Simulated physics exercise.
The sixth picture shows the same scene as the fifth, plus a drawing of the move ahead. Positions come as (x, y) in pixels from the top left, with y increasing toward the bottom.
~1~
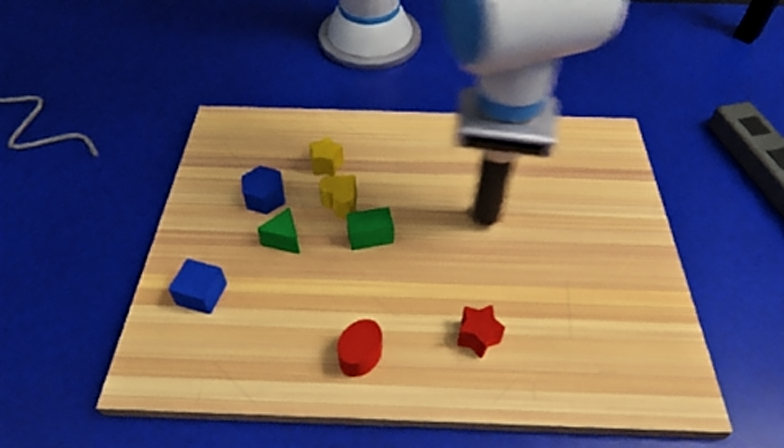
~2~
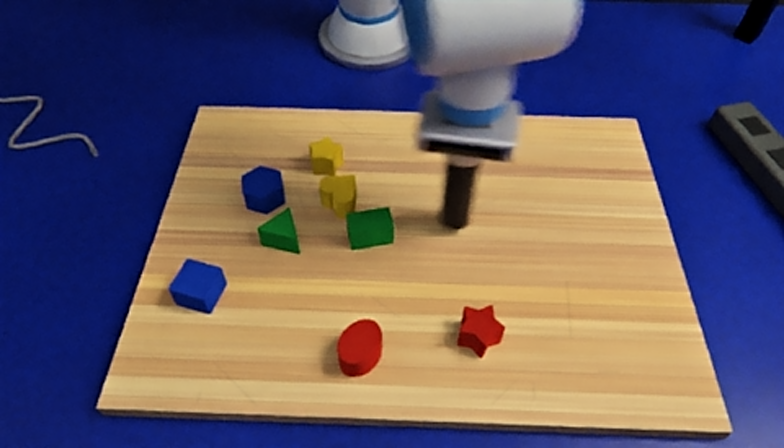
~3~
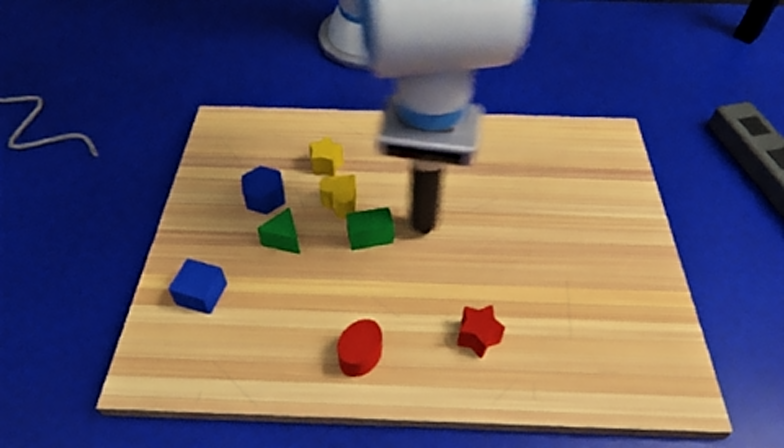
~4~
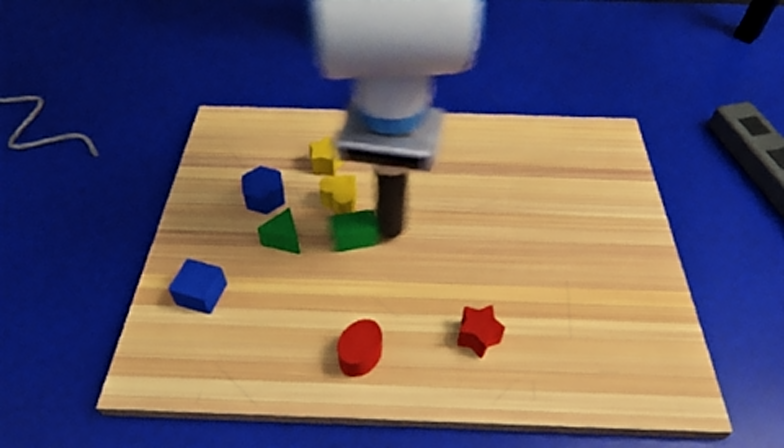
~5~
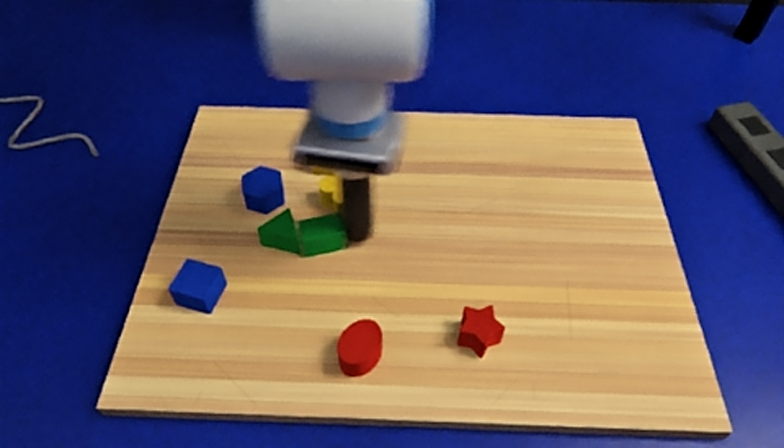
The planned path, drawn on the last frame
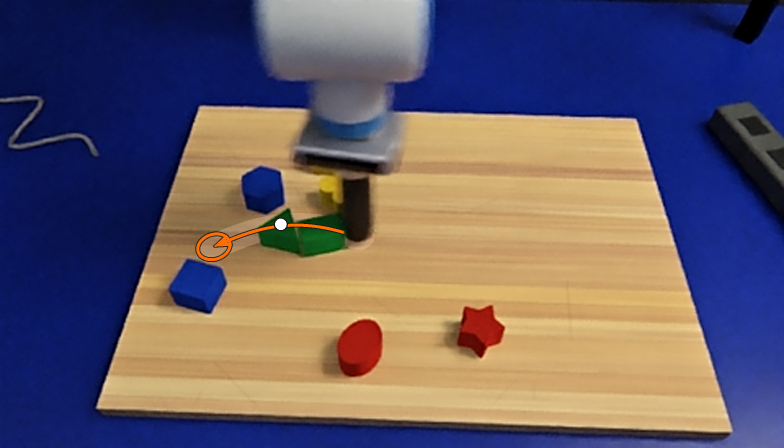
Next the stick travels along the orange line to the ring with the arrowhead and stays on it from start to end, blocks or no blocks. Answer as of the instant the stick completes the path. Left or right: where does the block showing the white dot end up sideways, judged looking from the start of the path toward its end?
Taking start-to-end as forward, the block's sideways shift goes to the left.
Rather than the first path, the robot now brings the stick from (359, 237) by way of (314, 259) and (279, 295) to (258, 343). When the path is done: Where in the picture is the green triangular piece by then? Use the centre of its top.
The answer is (237, 221).
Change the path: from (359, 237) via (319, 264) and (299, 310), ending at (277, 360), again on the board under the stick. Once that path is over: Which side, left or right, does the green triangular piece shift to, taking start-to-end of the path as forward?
Displaced right.
Drawn move, from (359, 237) over (312, 226) and (262, 229) to (214, 247); the dot is on the green triangular piece.
On the path given first. One third of the way, stick at (310, 219); green triangular piece at (249, 230), turned 45° clockwise; green oblong block at (278, 232), turned 50° anticlockwise.
Two thirds of the way, stick at (260, 222); green triangular piece at (232, 238); green oblong block at (262, 243), turned 85° anticlockwise.
At the end, stick at (211, 239); blue four-sided block at (193, 288), turned 10° clockwise; blue hexagonal block still; green triangular piece at (210, 254), turned 85° anticlockwise; green oblong block at (261, 244), turned 90° anticlockwise; yellow heart-shaped block still.
